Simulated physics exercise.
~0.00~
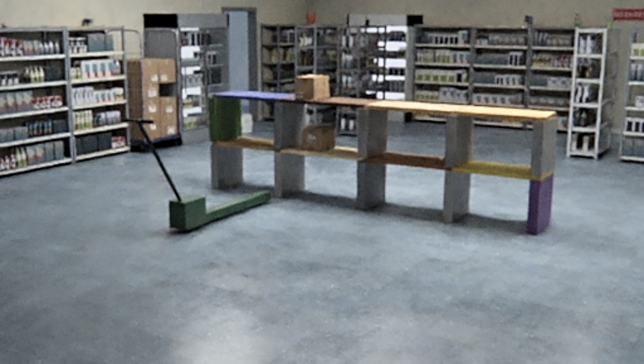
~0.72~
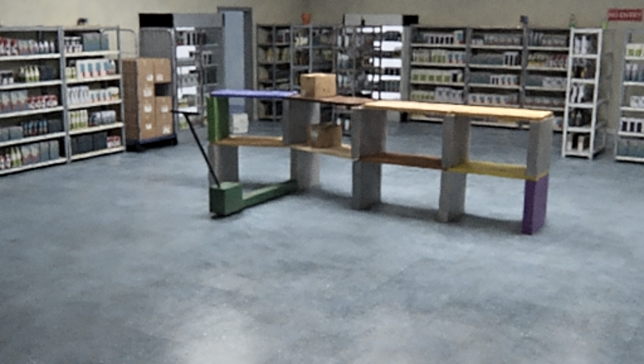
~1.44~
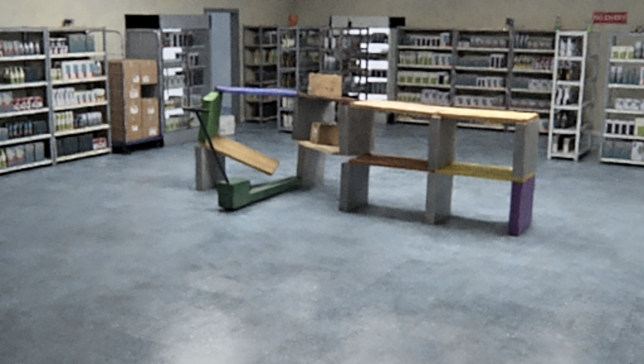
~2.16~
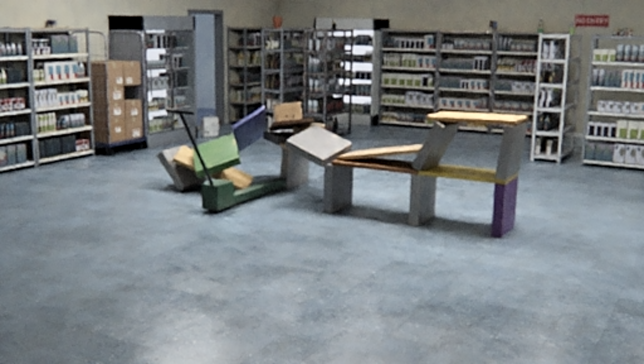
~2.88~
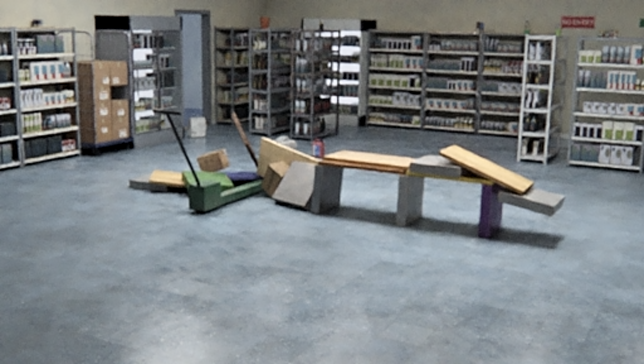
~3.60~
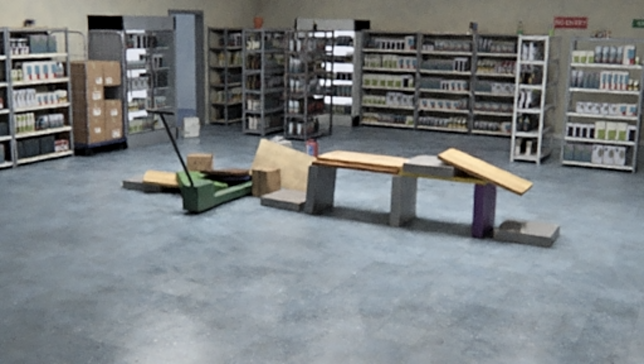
At the start, a long two-tier shelf of gray blocks and loose boards stands in a storeroom, with a green upright and blue board at its left end. A low green jack with a tall handle slides right into the base of that end. The green upright leans and a lower board tips, then the left end caves in, dropping the blue board. The collapse spreads right as upper blocks topple and top boards slump. Finally, the left side lies heaped around the jack, the green upright on its side, while the yellow board stays level above the standing purple upright.
